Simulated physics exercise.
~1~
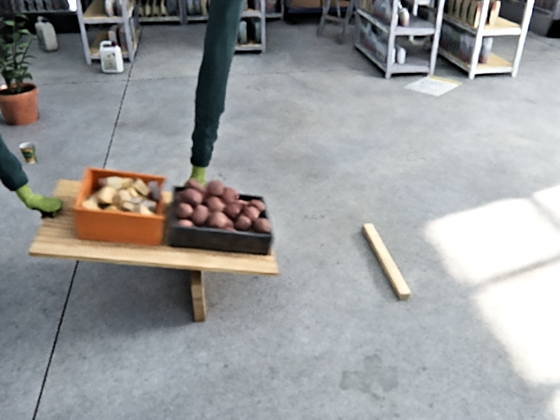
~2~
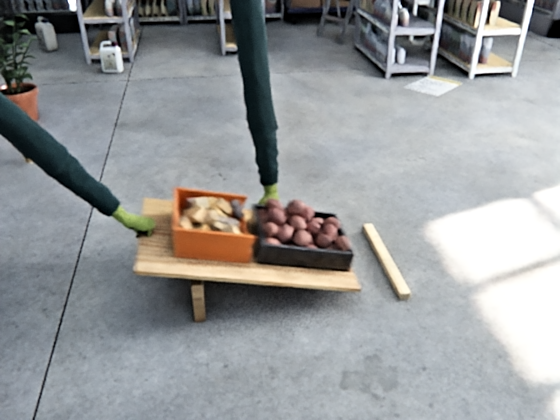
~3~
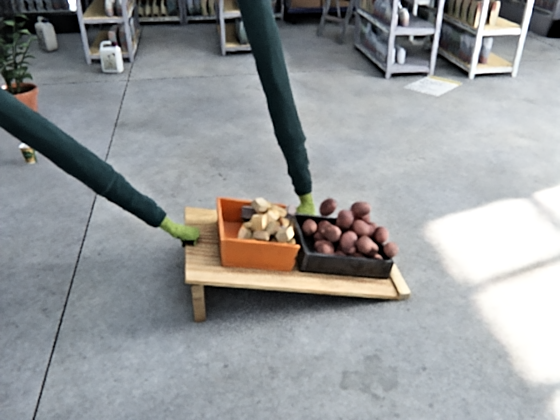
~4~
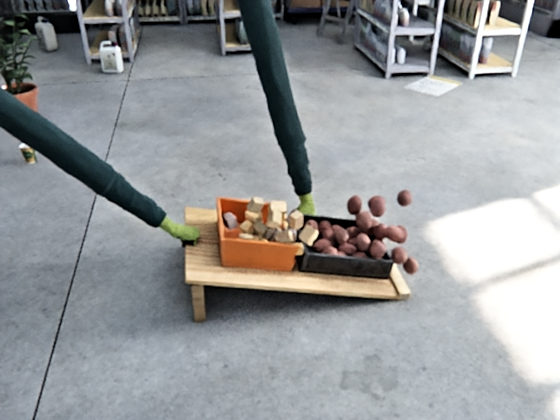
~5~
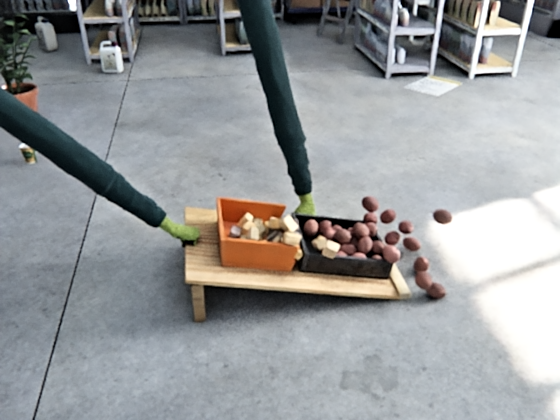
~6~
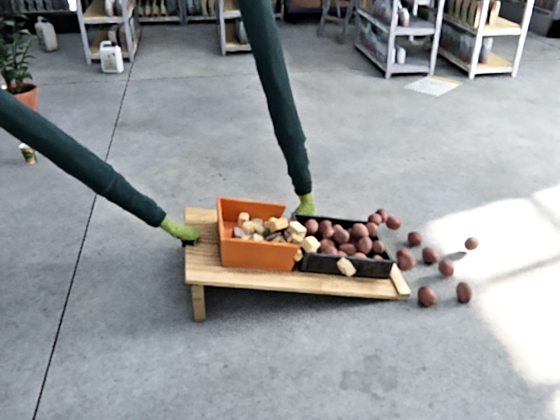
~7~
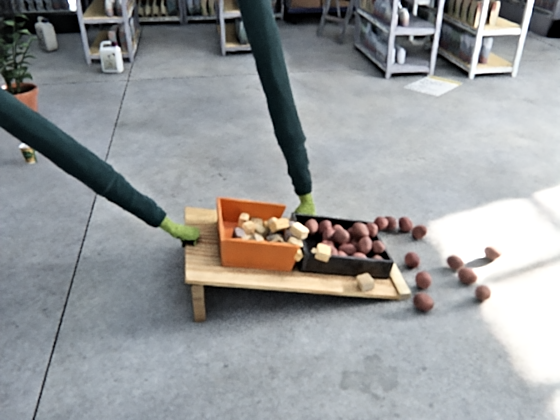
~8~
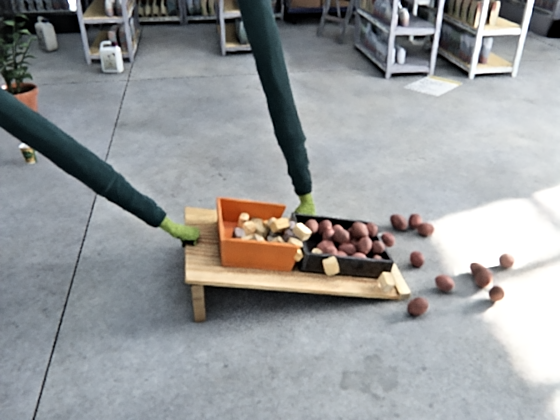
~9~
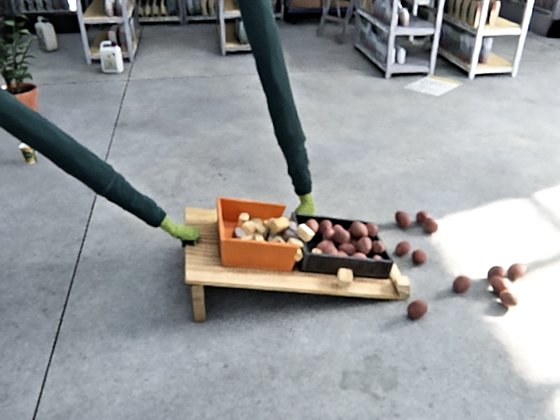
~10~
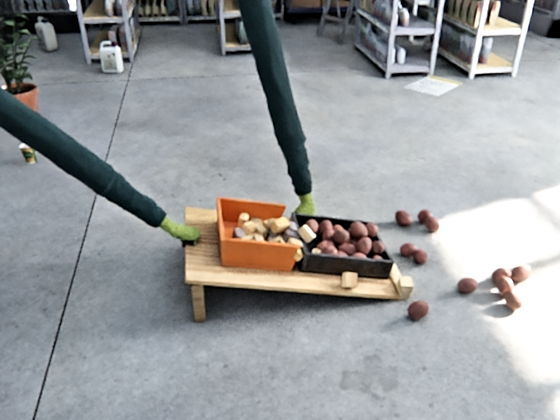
Red potatoes spilled over the front of a black crate and rolled right across the floor when two gloved hands slid a tilted board against a wooden batten and it stopped dead, while a few wood offcuts hopped out of the orange crate behind.
